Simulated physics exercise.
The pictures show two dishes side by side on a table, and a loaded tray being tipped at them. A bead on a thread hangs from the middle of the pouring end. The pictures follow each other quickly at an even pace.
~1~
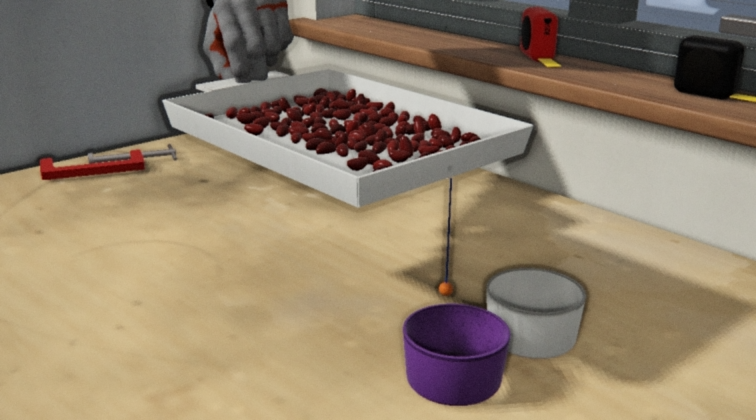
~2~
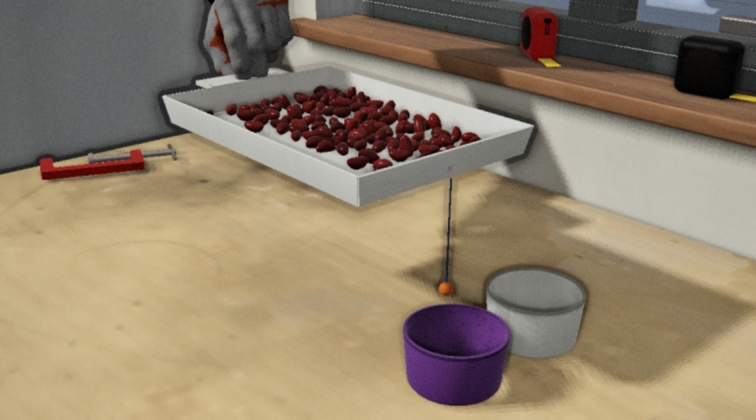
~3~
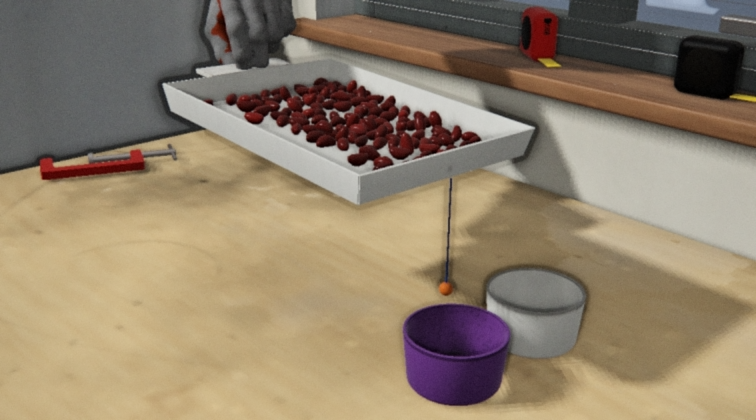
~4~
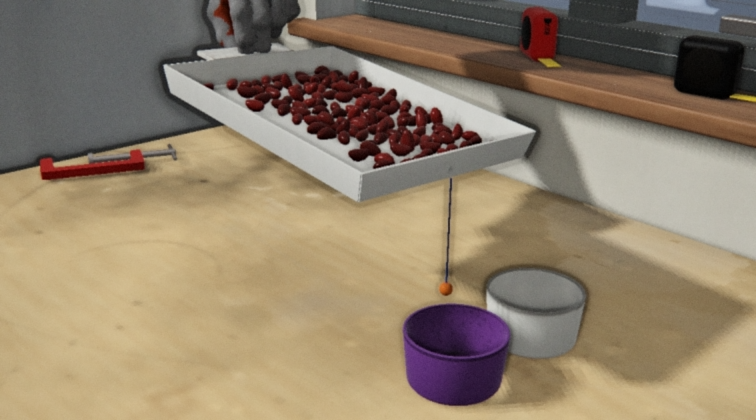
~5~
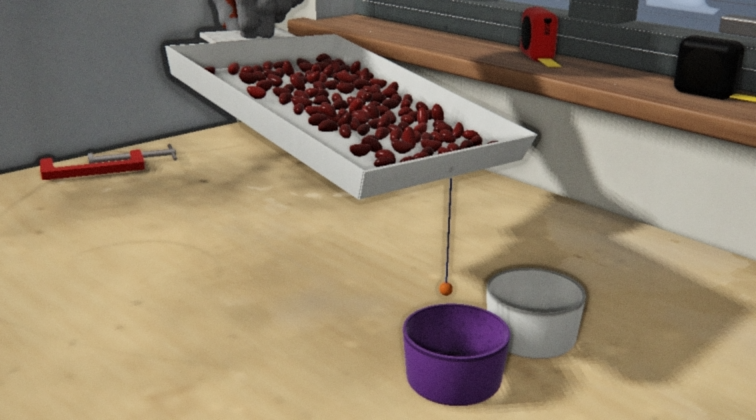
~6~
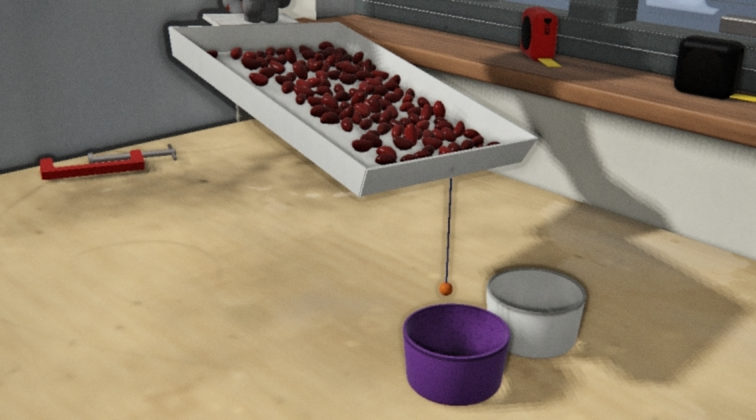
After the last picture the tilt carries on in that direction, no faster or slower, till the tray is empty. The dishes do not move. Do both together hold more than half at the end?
They take the larger part between them.
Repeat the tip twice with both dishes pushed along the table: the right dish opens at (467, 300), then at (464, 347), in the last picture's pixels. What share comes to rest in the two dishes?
In turn 10 and 0 in a hundred.
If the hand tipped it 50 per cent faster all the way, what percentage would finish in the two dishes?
About 70 per cent.
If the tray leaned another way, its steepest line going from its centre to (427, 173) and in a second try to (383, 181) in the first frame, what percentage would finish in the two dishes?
First some 30, then 10 per cent.
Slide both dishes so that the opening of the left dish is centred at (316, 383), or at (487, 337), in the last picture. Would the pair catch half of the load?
First less than half, then above a half.
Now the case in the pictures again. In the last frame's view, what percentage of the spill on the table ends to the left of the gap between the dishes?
Close to 0 per cent.
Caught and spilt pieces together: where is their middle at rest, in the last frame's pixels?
Near (535, 321).
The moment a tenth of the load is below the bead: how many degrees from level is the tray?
Around 100° of tilt.
Shortly afterwards, tray tipped steeply; the whole lot on the tray.
Next, tray tipped right over; all but a few on the tray; only a few in the right dish; a little in the air.
Some moments later, tray tipped past a quarter turn; only a few in the left dish; the bulk in the right dish; near a quarter outside both.
In the end, tray tipped past a quarter turn; only a few in the left dish; the bulk in the right dish; near a quarter outside both.
